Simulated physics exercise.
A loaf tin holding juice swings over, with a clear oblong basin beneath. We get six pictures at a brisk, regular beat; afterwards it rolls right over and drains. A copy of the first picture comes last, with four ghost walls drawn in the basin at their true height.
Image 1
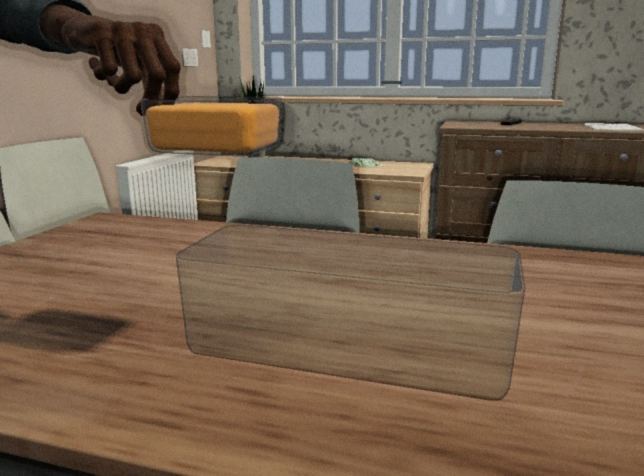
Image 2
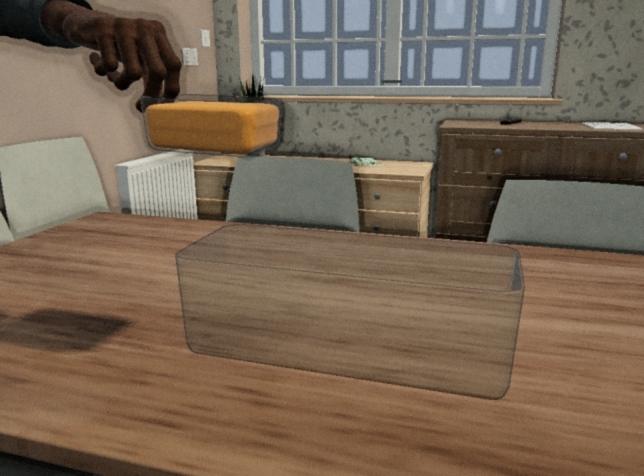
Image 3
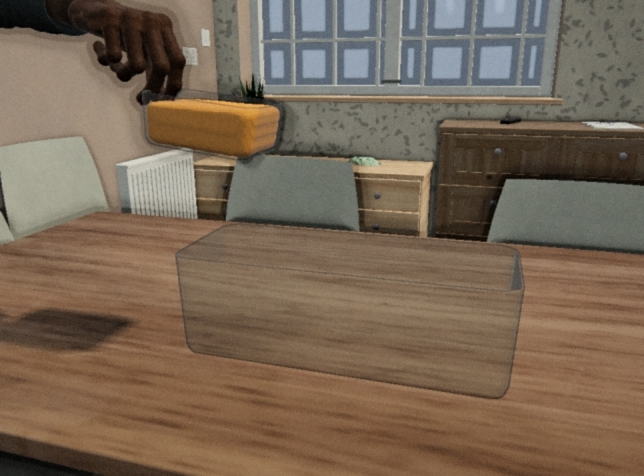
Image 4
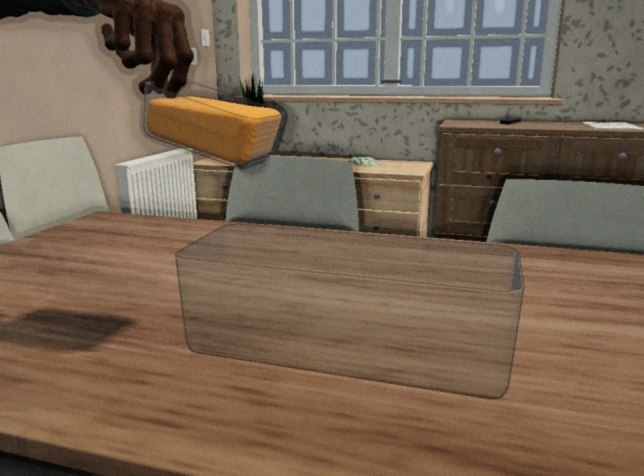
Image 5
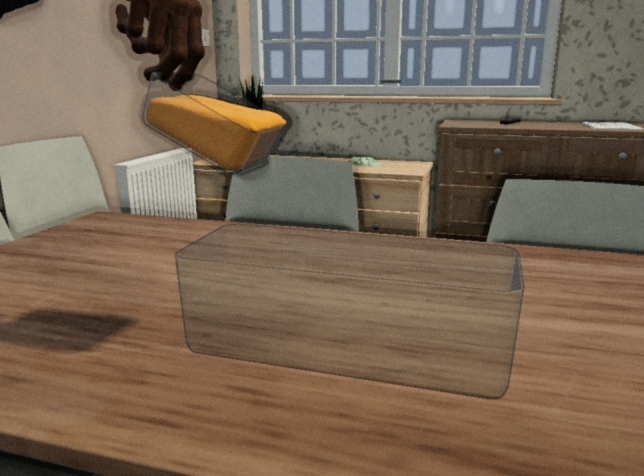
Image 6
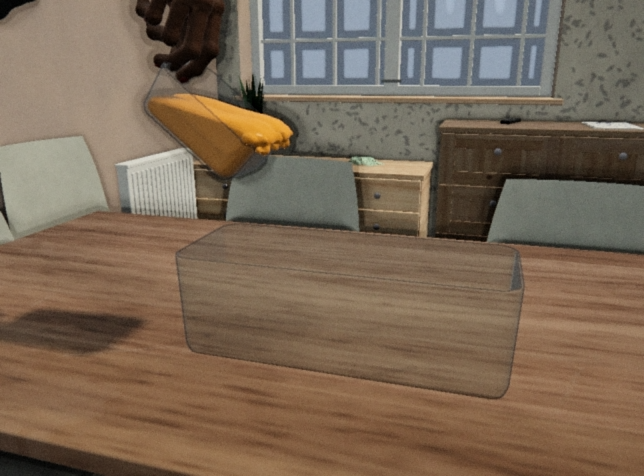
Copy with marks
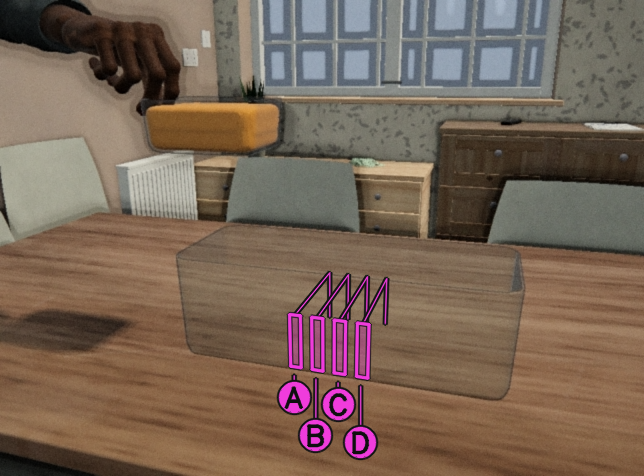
A dark hand held a clear loaf-shaped container of orange juice above a table with a clear oblong basin on it, then tilted it steadily to the right until juice slipped over the lip.
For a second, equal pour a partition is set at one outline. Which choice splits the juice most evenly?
Choose A.
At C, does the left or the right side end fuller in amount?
The left side.
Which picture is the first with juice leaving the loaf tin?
Picture 5.
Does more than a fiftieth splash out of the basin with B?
Yes, it does.
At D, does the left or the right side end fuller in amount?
More ends on the left.
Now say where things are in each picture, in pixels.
In the first frame, upright, lip at (267, 99); basin from (190, 348) to (509, 397); nothing has left yet.
In the second frame, upright, lip at (267, 100); nothing has left yet.
In the third frame, tipped about 7°, lip at (269, 105); nothing has left yet.
In the fourth frame, tipped about 16°, lip at (271, 115); nothing has left yet.
In the fifth frame, tipped about 27°, lip at (271, 128); juice is over the lip, down to (271, 128).
In the sixth frame, tipped about 40°, lip at (270, 141); juice is over the lip, down to (274, 148).
On the marked copy, A at (294, 375); B at (315, 378); C at (338, 382); D at (360, 386).
If A is chosen, about 51 % ends left of the wall and 46 % right of it; 3 % is lost outside.
If B is chosen, about 86 % ends left of the wall and 6 % right of it; 8 % is lost outside.
If C is chosen, about 90 % ends left of the wall and 4 % right of it; 6 % is lost outside.
If D is chosen, about 93 % ends left of the wall and 2 % right of it; 4 % is lost outside.
